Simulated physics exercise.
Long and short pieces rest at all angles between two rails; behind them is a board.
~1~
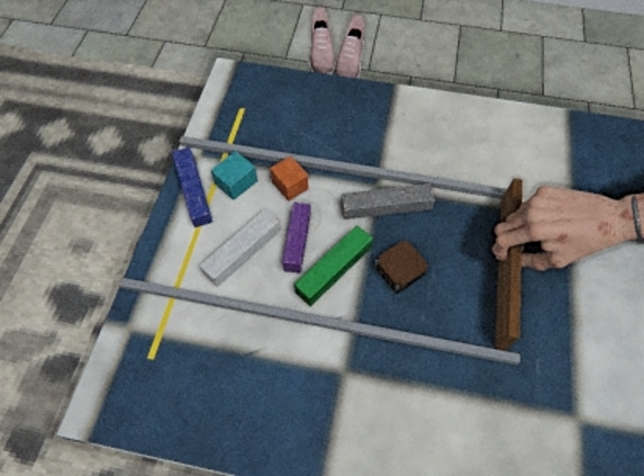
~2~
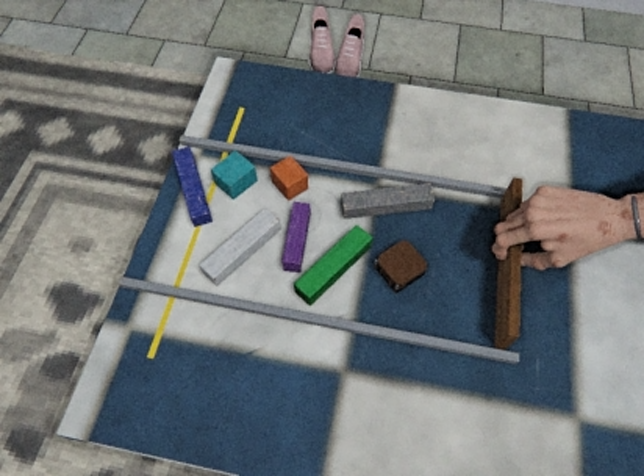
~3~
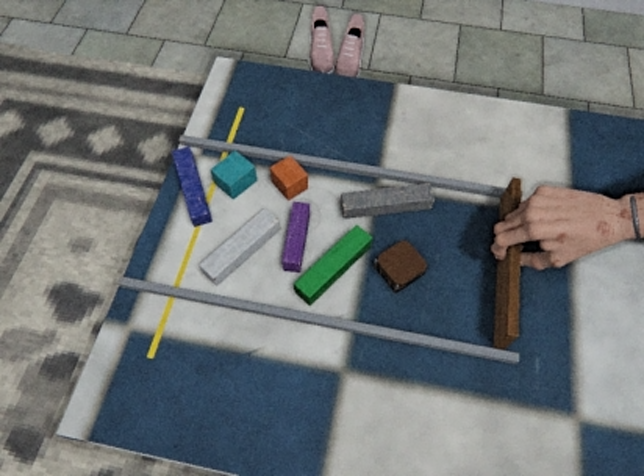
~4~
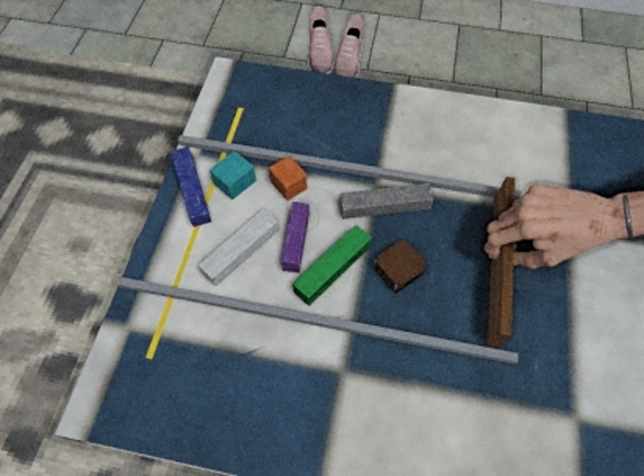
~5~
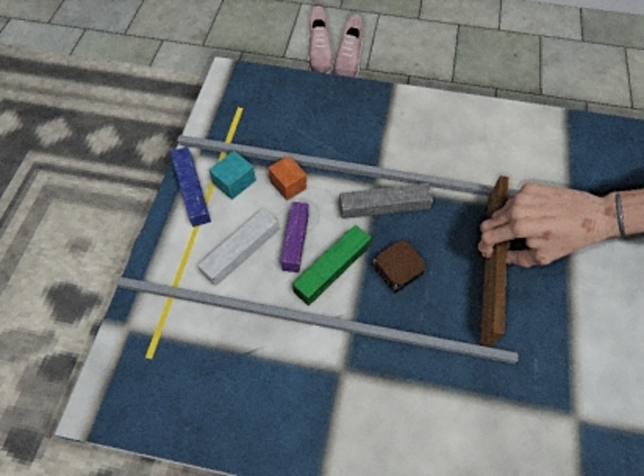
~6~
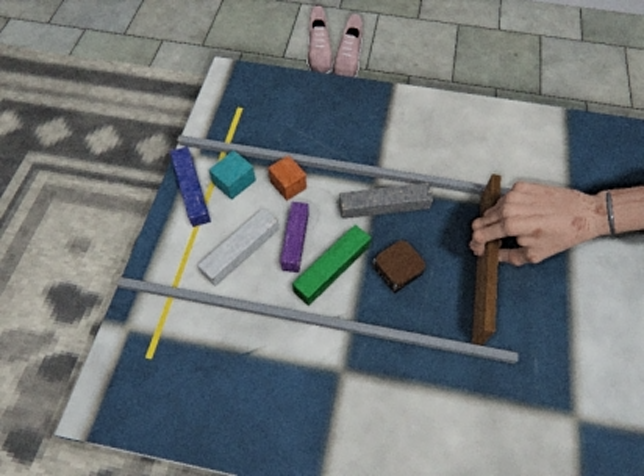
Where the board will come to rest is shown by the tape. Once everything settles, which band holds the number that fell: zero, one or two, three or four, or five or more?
It is in the band three or four.
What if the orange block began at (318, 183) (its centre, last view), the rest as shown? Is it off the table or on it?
It remains up.
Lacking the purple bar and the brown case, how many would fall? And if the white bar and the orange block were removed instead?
Try 1: 2; try 2: 2.
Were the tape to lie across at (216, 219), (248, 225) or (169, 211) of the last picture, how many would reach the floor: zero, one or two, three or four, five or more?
Counts as listed: Three or four / one or two / 5 or more.
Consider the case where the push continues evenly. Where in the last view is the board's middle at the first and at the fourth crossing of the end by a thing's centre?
First: Around (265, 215). Next: Around (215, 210).
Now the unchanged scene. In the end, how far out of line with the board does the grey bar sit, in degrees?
Close to 50°.
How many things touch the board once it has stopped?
At rest, 2 are in contact.
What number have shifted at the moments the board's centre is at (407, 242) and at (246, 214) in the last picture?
Moved so far: 2, later 8.
Early on, none off yet; blue bar at rest near (190, 186); turquoise block at rest near (233, 175); white bar at rest near (240, 246).
A while later, none off yet; blue bar moving near (183, 184); turquoise block at rest near (231, 175); white bar travelled a little near (199, 248).
Further along, one off so far; blue bar on its side near (152, 215); turquoise block travelled about its own width near (185, 171); white bar travelled about its own width near (139, 237).
Finally, the number that fall off is three or four; lost, purple bar, white bar, turquoise block and blue bar.
